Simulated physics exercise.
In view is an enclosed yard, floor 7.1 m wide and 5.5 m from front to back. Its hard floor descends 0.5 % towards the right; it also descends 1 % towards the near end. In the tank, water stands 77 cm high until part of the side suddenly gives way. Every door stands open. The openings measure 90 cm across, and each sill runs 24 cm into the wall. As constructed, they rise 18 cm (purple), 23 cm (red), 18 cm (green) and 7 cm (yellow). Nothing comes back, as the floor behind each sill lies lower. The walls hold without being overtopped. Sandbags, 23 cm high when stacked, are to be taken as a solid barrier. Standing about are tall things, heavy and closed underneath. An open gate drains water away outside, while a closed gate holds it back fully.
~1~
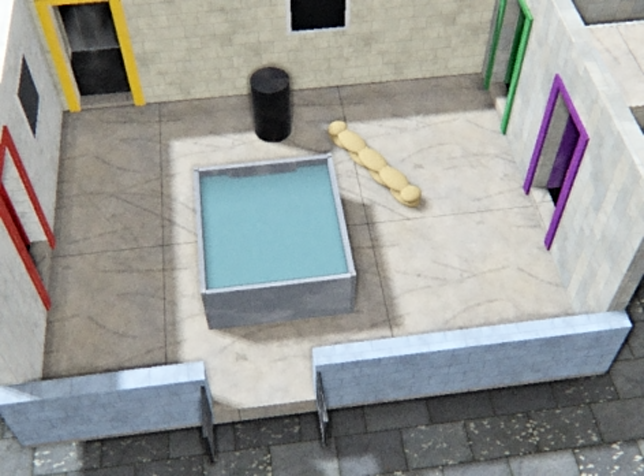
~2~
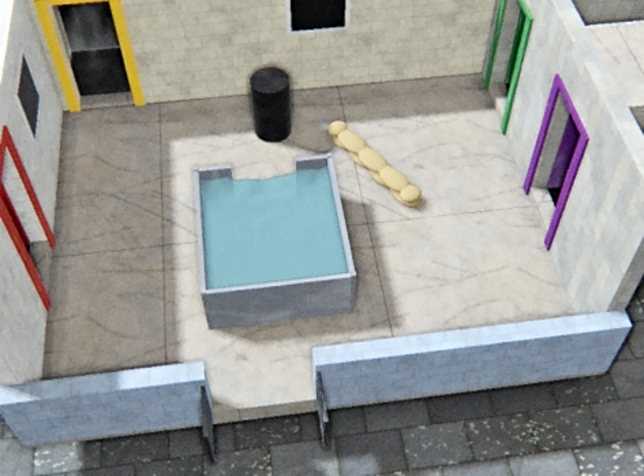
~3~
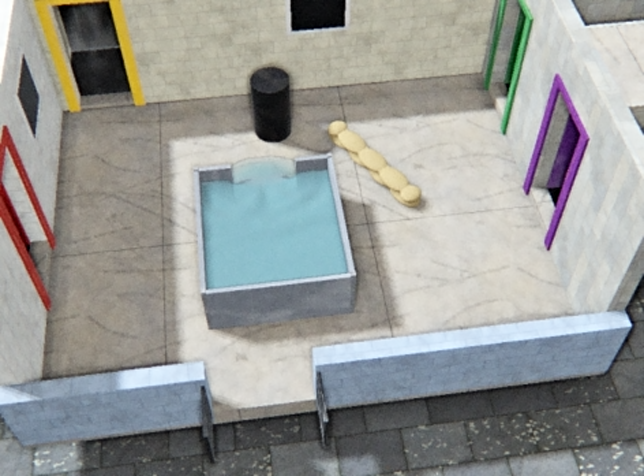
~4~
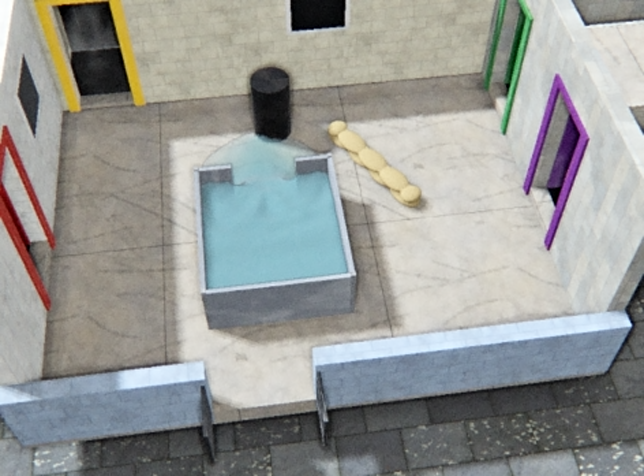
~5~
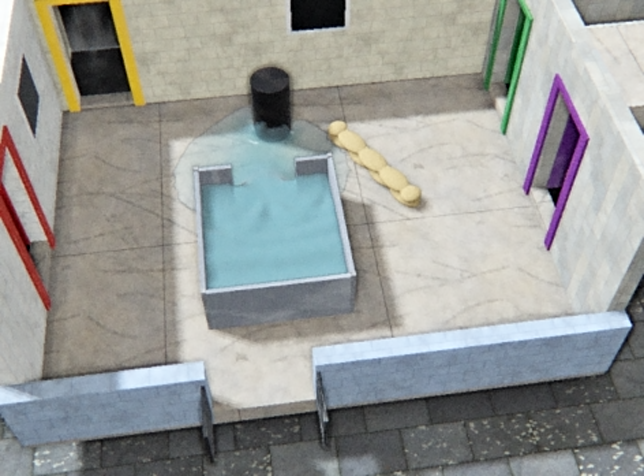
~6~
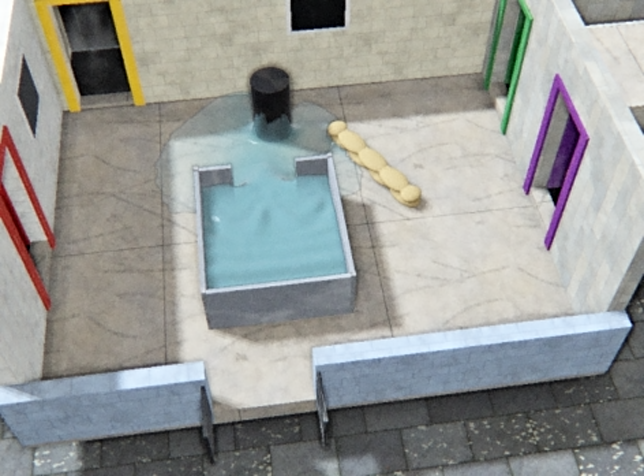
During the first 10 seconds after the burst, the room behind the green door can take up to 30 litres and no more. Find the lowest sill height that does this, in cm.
The lowest height is about 13.5 cm.
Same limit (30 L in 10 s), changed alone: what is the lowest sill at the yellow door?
The yellow door needs around 15 cm.
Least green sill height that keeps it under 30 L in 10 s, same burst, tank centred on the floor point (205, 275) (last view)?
In this case, 11.5 cm or so.
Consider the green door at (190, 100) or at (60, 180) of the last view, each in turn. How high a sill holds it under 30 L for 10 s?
In turn: Roughly 25 cm, roughly 9.0 cm.
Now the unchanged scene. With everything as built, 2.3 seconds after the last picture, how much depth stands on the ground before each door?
Centimetres: Purple = 0, red = 3, green = 18, yellow = 18.
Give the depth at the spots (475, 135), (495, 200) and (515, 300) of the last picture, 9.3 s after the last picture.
That's 5, 4 and 11 cm, in the order given.
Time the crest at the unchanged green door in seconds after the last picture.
At roughly 2.6 s.
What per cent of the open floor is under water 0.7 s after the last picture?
Some 25 per cent of it.
Then, 0.7 s after the last picture water covers 25 % of the floor, deepest (44 cm) near (278, 149); it has not reached the green door.
Then, 2.3 s after the last picture water covers 45 % of the floor, deepest (30 cm) near (322, 137); 18 cm at the green door, 0 litres in over its 18 cm sill.
Then, 9.3 s after the last picture water covers 95 % of the floor, deepest (13 cm) near (479, 325); 7 cm at the green door, 6 litres in over its 18 cm sill.
At the green door as built, the water peaked near 19 cm, 2.5 s after the last picture.
Run again over the same 10 s with other heights there, 54 litres in over 11.5 cm, 13 litres over 16 cm. The limit of 30 litres is kept from about 13.5 cm up.
